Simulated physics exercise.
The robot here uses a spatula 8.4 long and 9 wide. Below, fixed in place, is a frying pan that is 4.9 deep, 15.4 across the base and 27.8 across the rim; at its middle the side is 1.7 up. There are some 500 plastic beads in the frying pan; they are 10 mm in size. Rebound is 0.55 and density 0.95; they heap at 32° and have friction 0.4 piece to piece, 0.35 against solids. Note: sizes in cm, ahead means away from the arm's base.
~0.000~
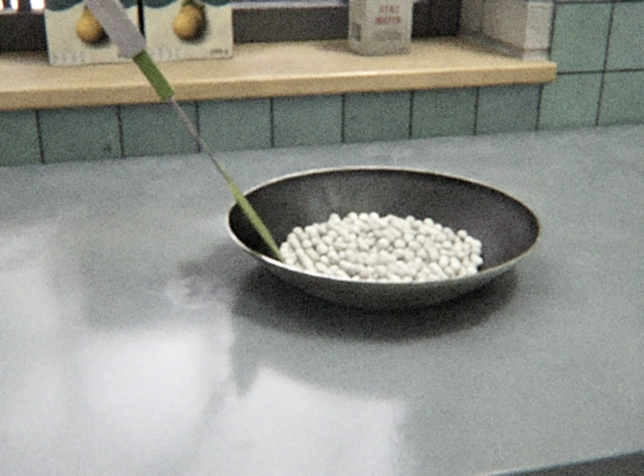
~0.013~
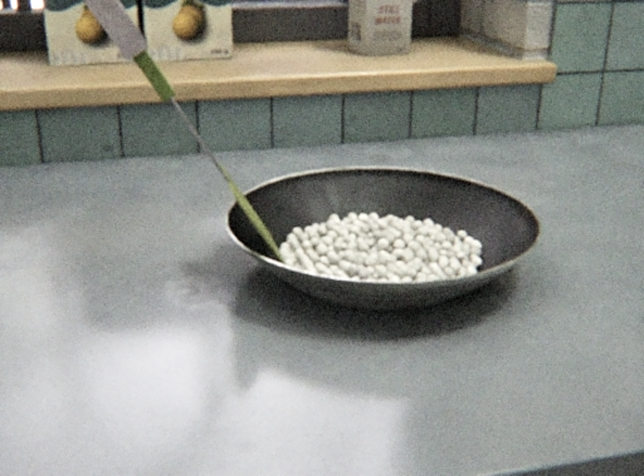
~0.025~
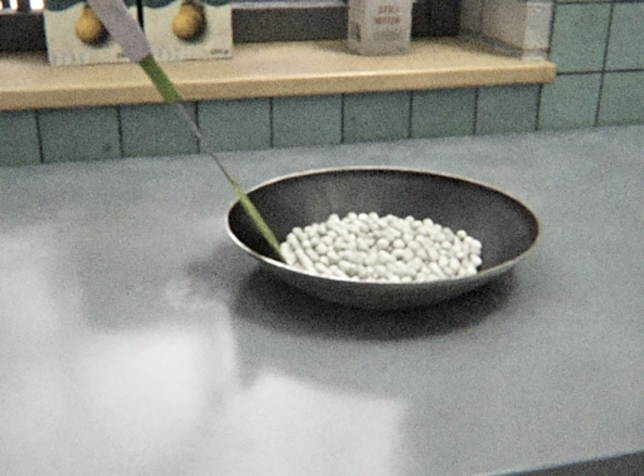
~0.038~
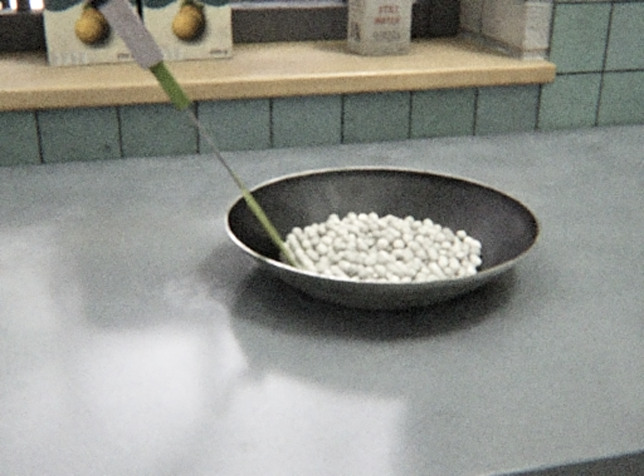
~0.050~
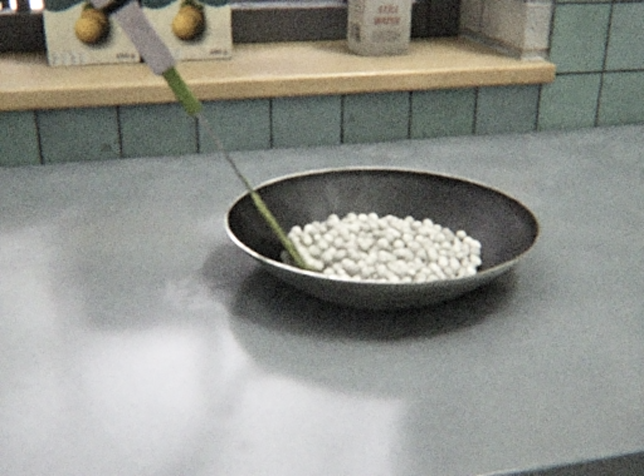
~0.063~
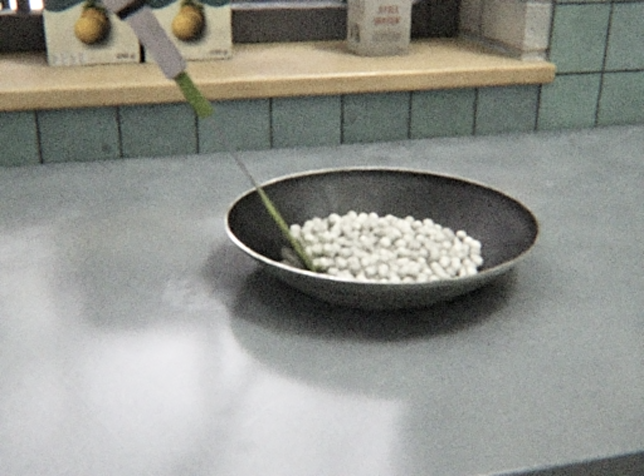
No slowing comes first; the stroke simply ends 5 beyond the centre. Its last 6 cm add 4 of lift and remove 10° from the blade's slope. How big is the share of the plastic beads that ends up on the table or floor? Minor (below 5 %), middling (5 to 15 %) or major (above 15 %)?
Minor.
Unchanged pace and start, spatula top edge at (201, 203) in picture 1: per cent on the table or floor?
Roughly 0%.
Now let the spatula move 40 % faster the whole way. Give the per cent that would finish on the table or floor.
I'd say close to 5 per cent.
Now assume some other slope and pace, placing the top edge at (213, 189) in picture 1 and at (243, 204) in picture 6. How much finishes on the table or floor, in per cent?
Roughly 0 %.
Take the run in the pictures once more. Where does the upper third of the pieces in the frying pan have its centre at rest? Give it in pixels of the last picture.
Approximately at pixel (453, 230).
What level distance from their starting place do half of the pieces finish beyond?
Around 3 cm, measured level.
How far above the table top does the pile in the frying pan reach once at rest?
Height at rest: Roughly 4.5 cm.
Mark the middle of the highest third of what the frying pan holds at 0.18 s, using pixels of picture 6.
It is centred at roughly (411, 231).
After 0.12 s, sloping 59°, highest piece 7 above the table; 497 in the frying pan, 1 on the blade or in flight.
After 0.18 s, sloping 55°, highest piece 10 above the table; 495 in the frying pan, 3 on the blade or in flight.
After 0.40 s, sloping 49°, highest piece 5 above the table; 492 in the frying pan, 4 on the table or floor, 2 on the blade or in flight.
After 1.45 s, sloping 49°, highest piece 4 above the table; 492 in the frying pan, 6 on the table or floor.
In the end, 492 in the frying pan, 6 on the table or floor. That is 1 % on the table or floor.
